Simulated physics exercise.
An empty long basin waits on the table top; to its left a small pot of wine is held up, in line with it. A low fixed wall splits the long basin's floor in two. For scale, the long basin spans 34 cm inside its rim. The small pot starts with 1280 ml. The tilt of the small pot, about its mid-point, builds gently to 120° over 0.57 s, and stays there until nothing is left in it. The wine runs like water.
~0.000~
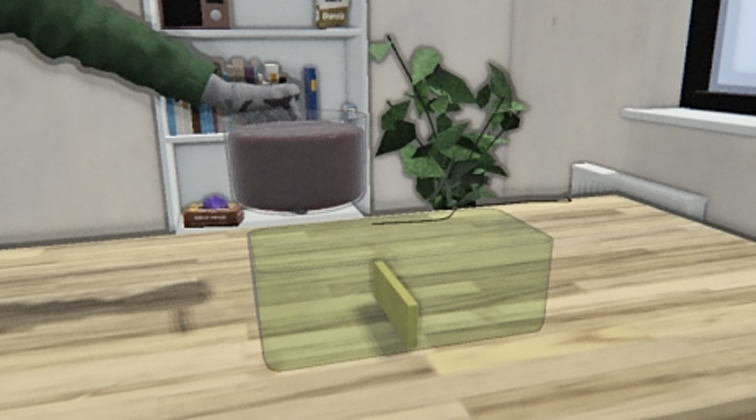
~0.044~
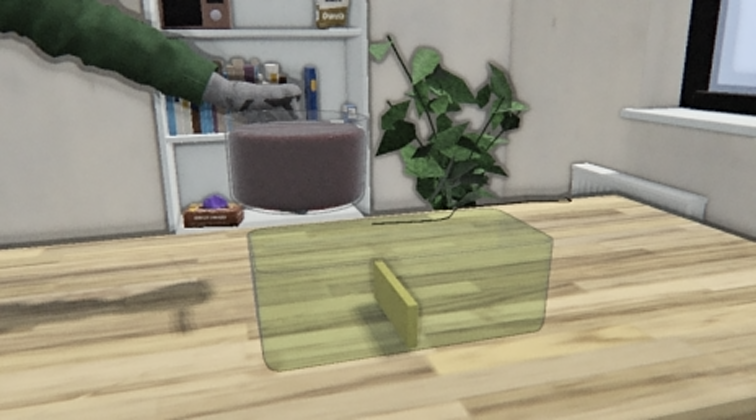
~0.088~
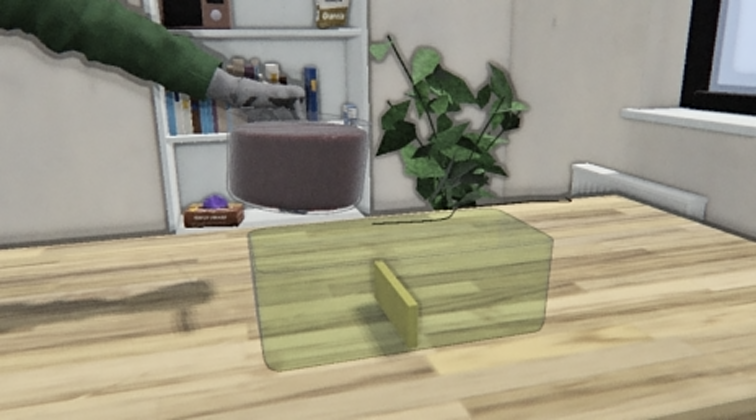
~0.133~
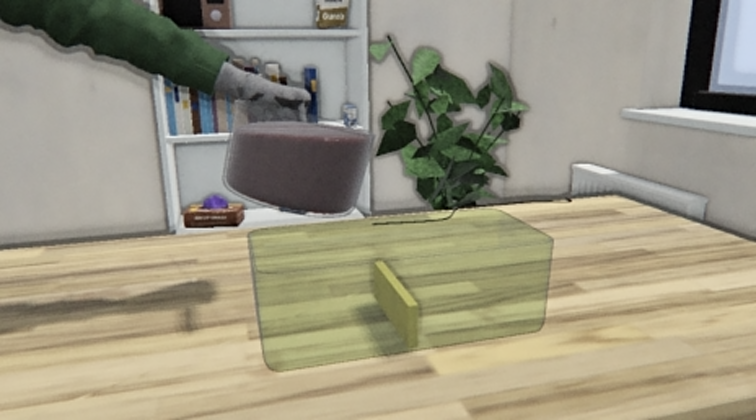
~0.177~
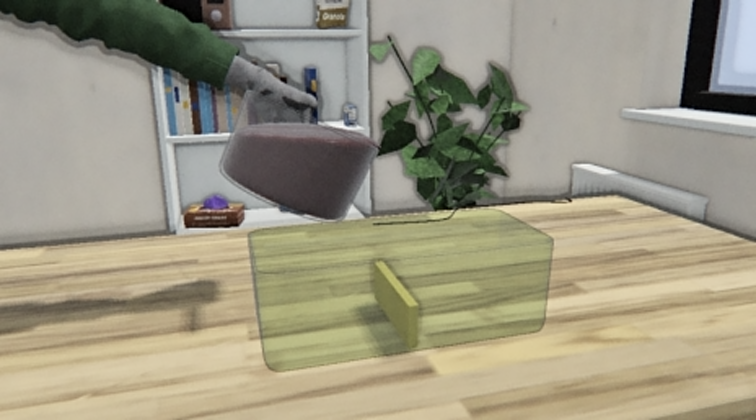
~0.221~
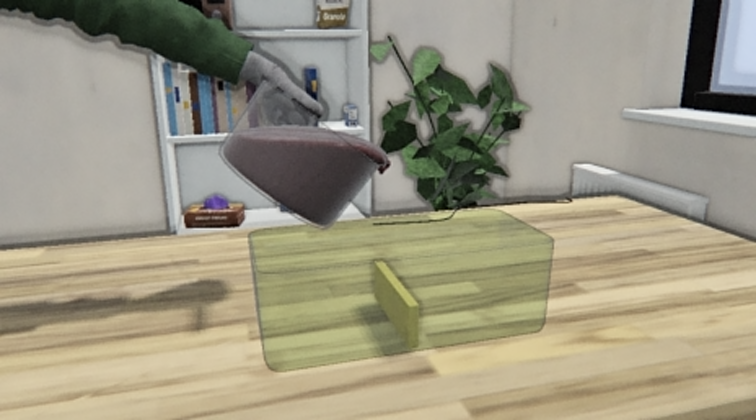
The clip opens with a grey-gloved hand in a green sleeve holding a clear pot of dark, wine-coloured liquid level above an empty, see-through yellow basin with a low inner wall. The hand tips the pot rightward, slowly then more steeply, and a little liquid slips over its right edge.
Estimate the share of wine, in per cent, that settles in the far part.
About 42 per cent.
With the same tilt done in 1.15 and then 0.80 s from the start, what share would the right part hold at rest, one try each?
First 70, then 60 per cent.
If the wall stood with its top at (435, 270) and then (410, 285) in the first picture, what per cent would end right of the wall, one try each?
In turn about 10 and 35 per cent.
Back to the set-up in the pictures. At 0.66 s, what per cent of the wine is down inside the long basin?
About 86 per cent.
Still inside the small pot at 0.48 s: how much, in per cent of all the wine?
Near 22 in a hundred.
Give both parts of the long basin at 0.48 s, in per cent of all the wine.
Some 20 per cent left and 40 right.
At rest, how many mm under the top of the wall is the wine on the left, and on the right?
Left about 24 mm, right about 32 mm.
After 0.48 s the tilt is 112° and 21 per cent is still to pour, 19 is left of the wall and 40 right of it.
After 0.66 s the tilt is 120° and 2 per cent is still to pour, 48 is left of the wall and 37 right of it.
After 0.86 s the tilt is 120° and 1 per cent is still to pour, 51 is left of the wall and 43 right of it.
After 1.07 s the tilt is 120° and 0 per cent is still to pour, 54 is left of the wall and 42 right of it.
In the end 54 per cent lies left of the wall, 42 right of it and 4 outside.
